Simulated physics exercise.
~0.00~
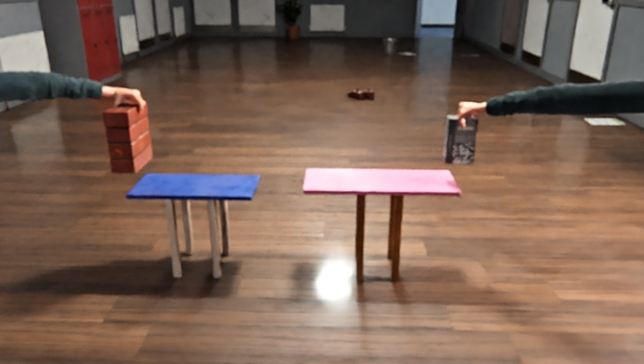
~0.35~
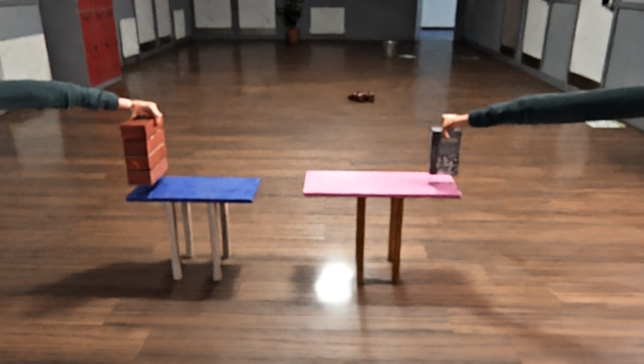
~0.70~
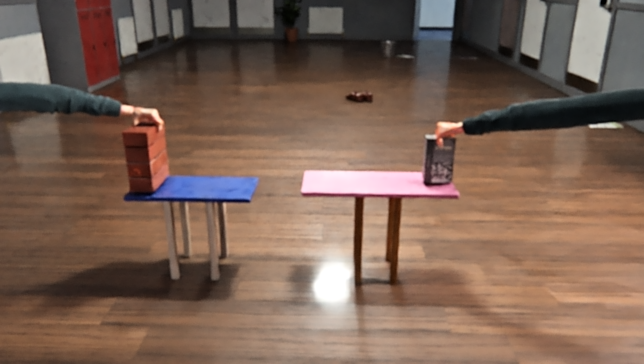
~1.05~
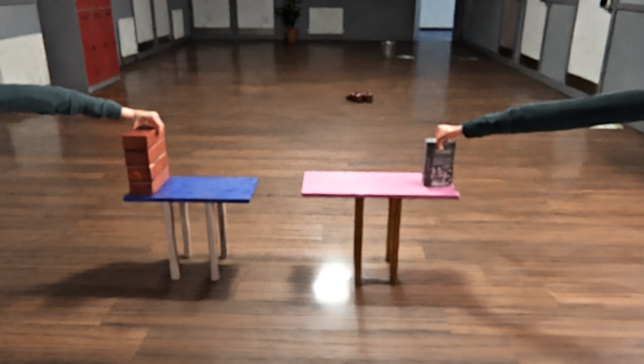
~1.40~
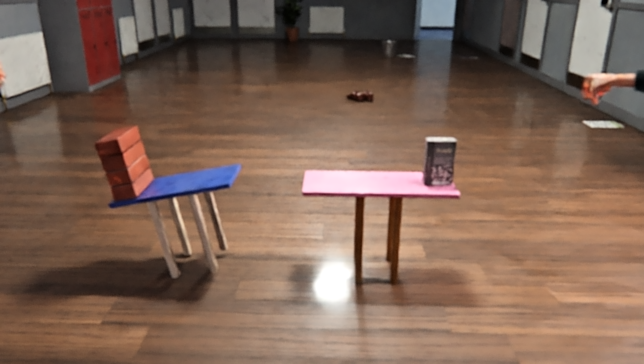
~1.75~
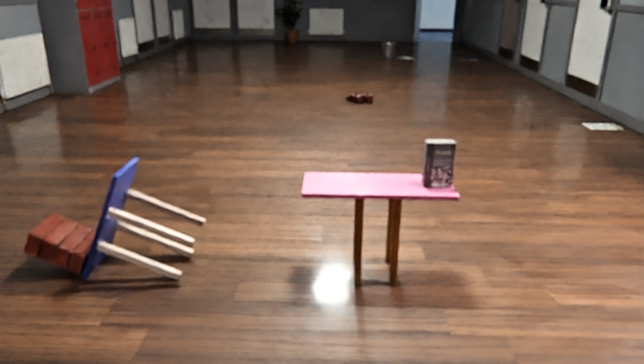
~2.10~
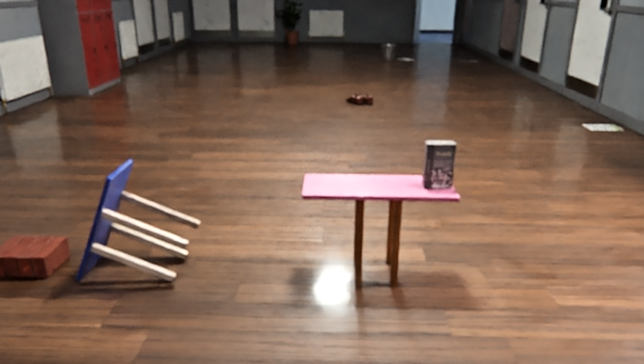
In a large room with a glossy wooden floor, a small blue table stands to the left of a pink-topped trestle. A hand reaches in from each side, the left one holding a stack of reddish bricks and the right one a dark upright packet. They lower the bricks onto the blue table's left end and the packet near the trestle's right end, then let go and draw back. The blue table tilts to the left and topples, tipping the bricks onto the floor. It ends on its side with the bricks lying beyond it, while the trestle still stands, the packet upright on top.
